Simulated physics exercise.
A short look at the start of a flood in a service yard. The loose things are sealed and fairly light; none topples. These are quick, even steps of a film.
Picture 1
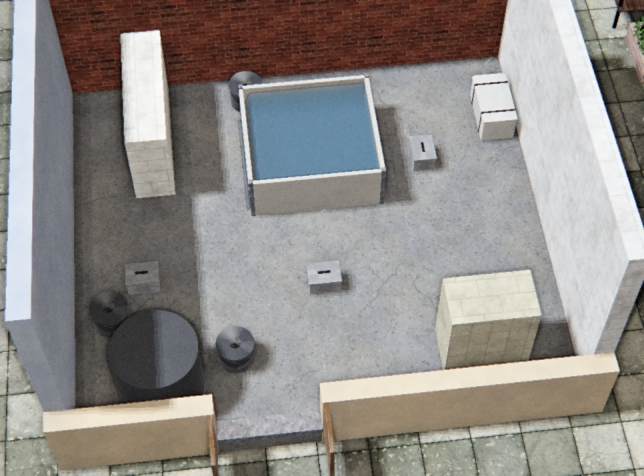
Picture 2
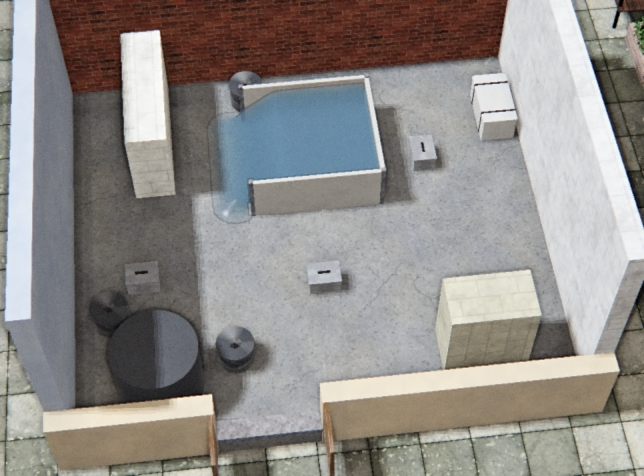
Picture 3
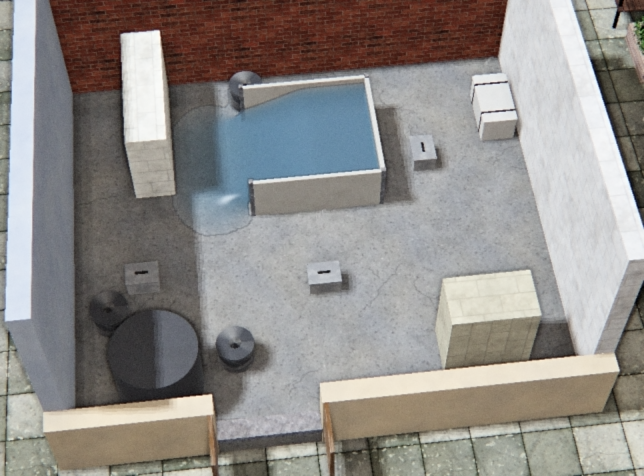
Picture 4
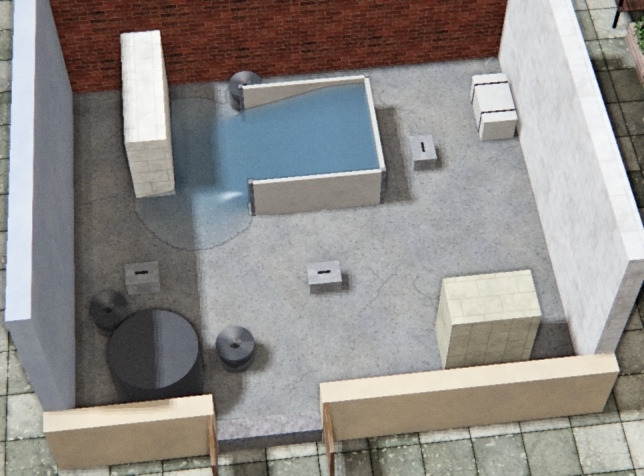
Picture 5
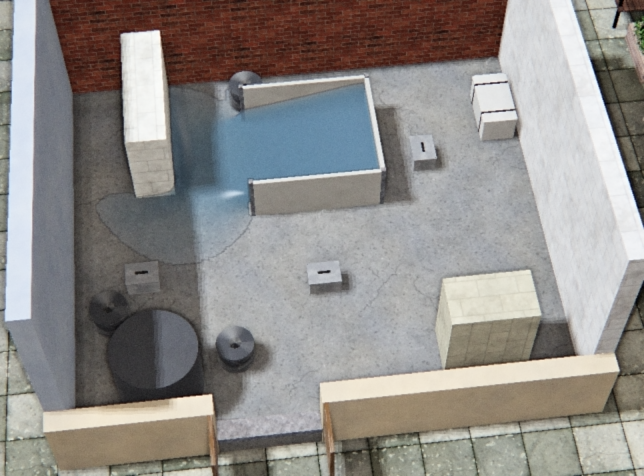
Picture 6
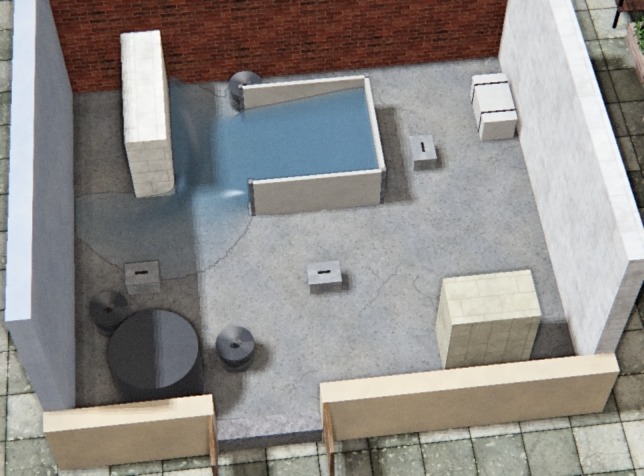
A walled tank loses its left side, and water spreads left across the yard floor.
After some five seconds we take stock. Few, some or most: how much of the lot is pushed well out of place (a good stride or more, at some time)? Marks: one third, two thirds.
It is two thirds or above.
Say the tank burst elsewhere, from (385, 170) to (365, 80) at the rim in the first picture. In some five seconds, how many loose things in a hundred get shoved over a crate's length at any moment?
I make it 60 per cent.
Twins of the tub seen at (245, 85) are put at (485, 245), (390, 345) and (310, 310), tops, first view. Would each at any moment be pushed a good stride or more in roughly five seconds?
In turn: Less than that, never so far, not that far.
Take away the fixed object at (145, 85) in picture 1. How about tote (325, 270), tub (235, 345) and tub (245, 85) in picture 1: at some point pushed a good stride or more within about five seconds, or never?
As listed: Not that far, that far or more, pushed that far.
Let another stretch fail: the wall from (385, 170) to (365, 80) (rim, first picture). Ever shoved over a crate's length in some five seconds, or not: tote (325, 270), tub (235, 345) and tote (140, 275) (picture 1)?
One after the other: Under that, pushed that far, less than that.
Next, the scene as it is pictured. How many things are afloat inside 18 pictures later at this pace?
That makes 3.
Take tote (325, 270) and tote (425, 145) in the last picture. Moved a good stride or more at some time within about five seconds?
In turn: Less than that, not that far.
A moment on, 0 of 7 are well off their spots; 0 afloat.
Next, 3 of 7 are well off their spots; 3 afloat.
Later, 4 of 7 are well off their spots; 3 afloat.
In the end, 3 of 7 are well off their spots, and 5 have been at some point; 3 afloat.
